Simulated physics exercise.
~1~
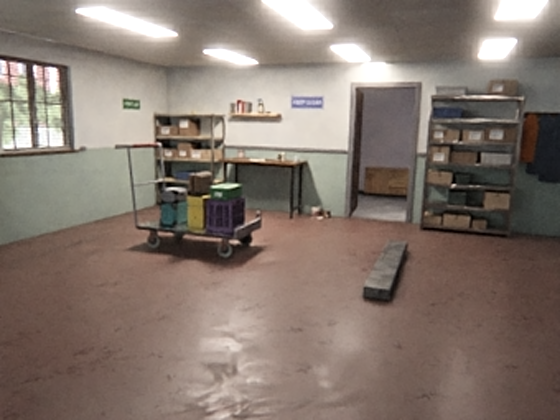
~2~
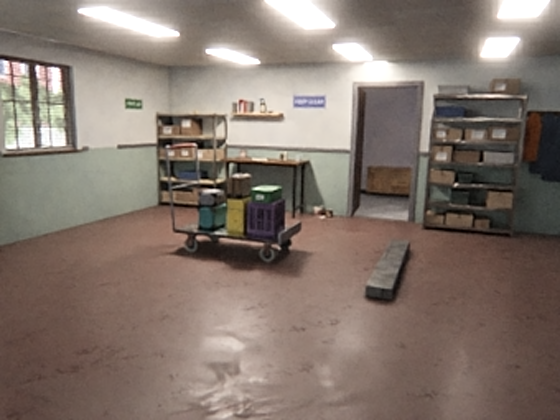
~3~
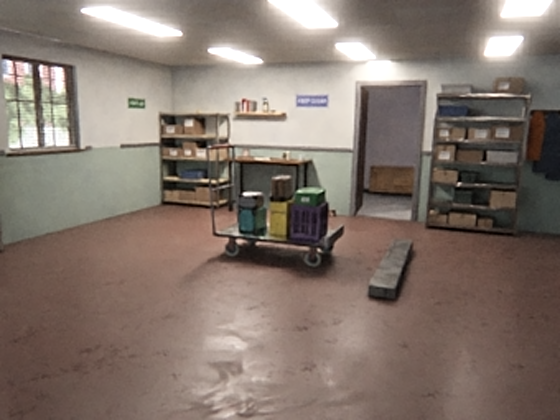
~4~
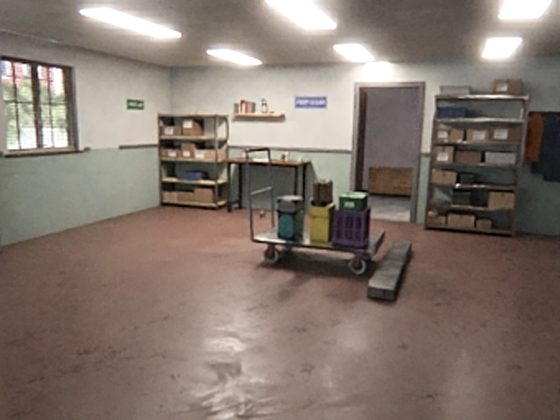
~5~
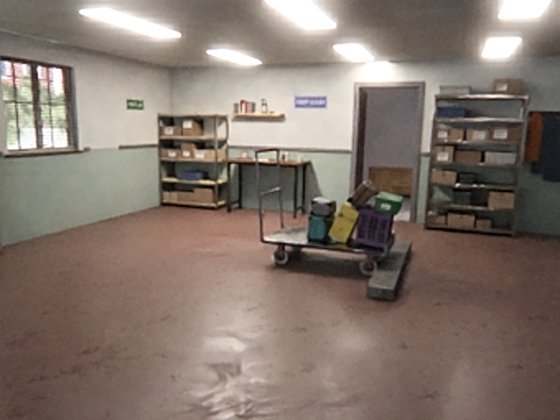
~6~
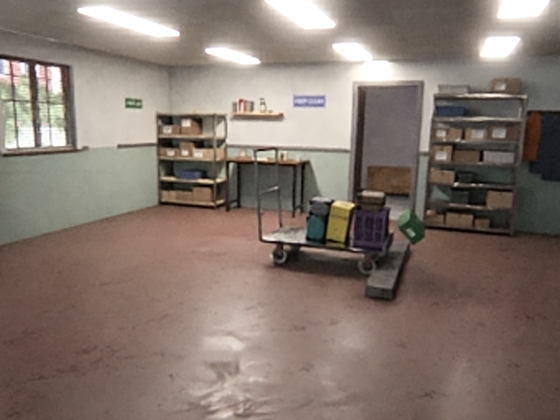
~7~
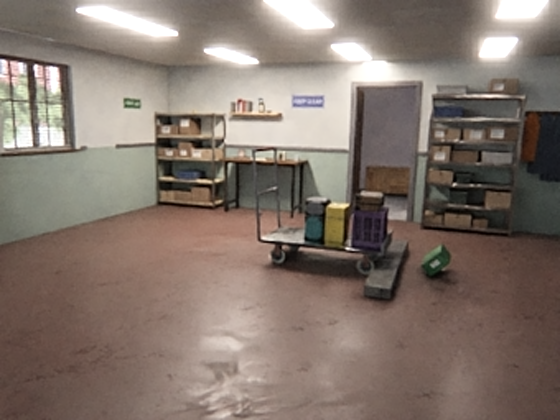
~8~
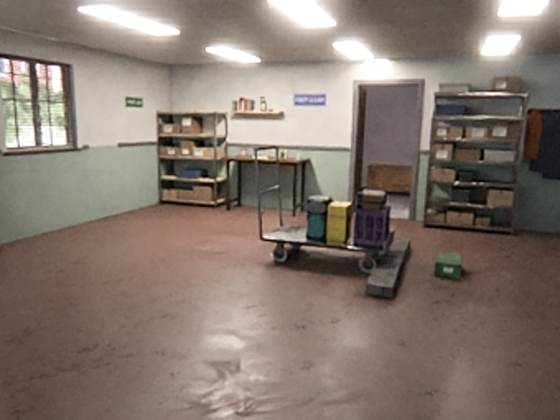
The footage shows a loaded trolley rolling right across a storeroom floor until it stops abruptly against a beam. The brown case topples onto its side on the load while the green tote tumbles off the front, landing upside down on the floor beyond; the other pieces stay aboard.
